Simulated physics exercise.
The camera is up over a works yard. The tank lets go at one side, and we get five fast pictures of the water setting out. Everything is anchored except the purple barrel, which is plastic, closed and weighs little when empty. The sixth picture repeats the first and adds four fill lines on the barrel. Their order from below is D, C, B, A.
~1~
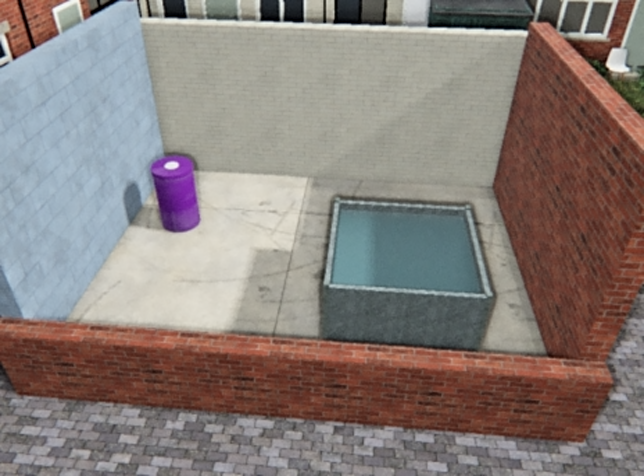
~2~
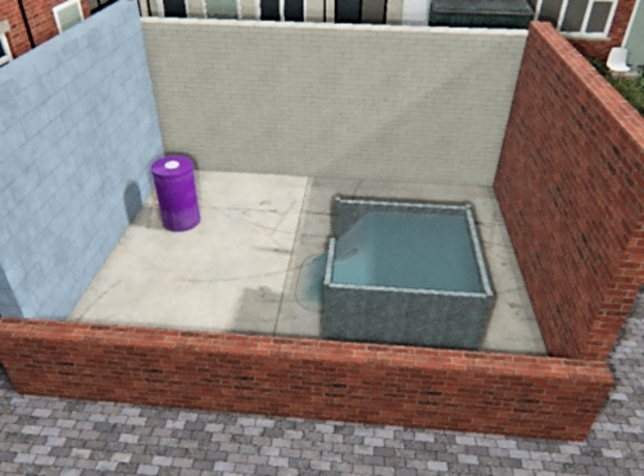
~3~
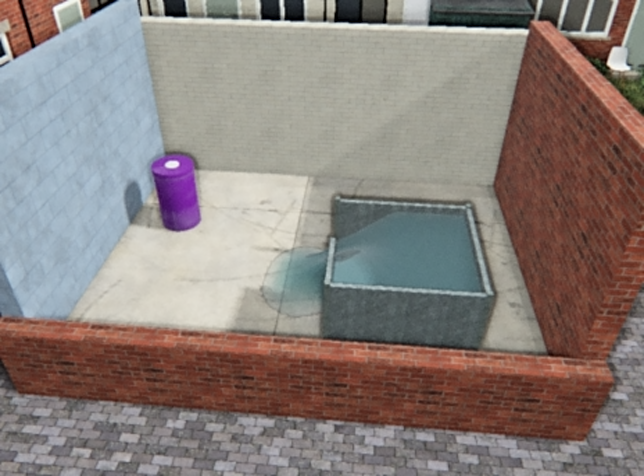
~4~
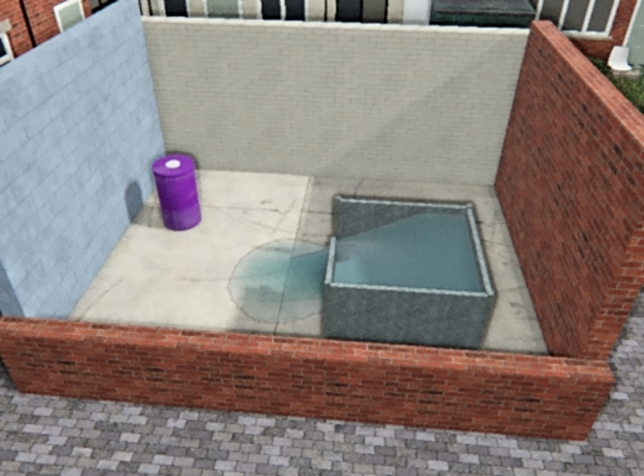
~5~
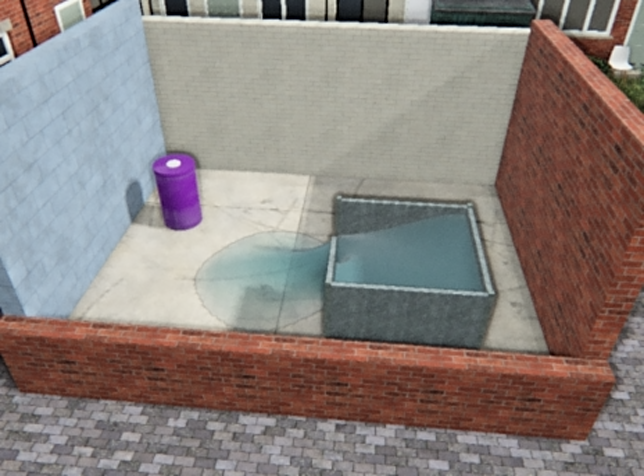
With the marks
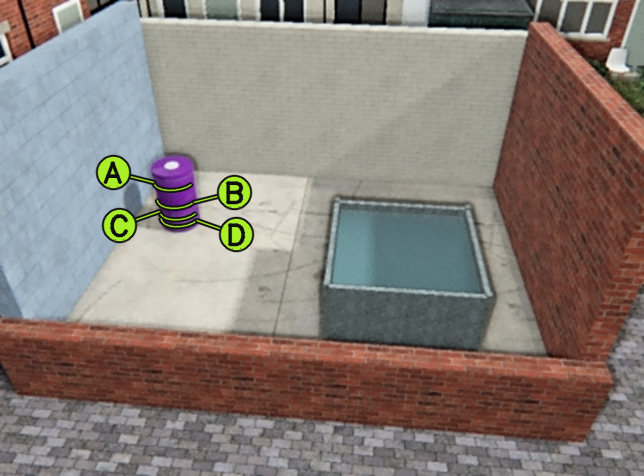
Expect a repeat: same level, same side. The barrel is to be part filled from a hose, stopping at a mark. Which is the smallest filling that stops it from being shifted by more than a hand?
It is B.
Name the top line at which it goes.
C it is.
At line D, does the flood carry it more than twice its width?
Yes, clearly.
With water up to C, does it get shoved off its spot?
Yes, that goes wrong.
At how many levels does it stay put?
Two.
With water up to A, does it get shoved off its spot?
No, not at all.
In lime, A at (168, 190); B at (171, 208); C at (173, 219); D at (174, 226); from the bottom up D, C, B, A.
With A, it does not move.
With B, it does not move.
With C, it is pushed about its own width away.
With D, it is pushed about 5 times its own width away.
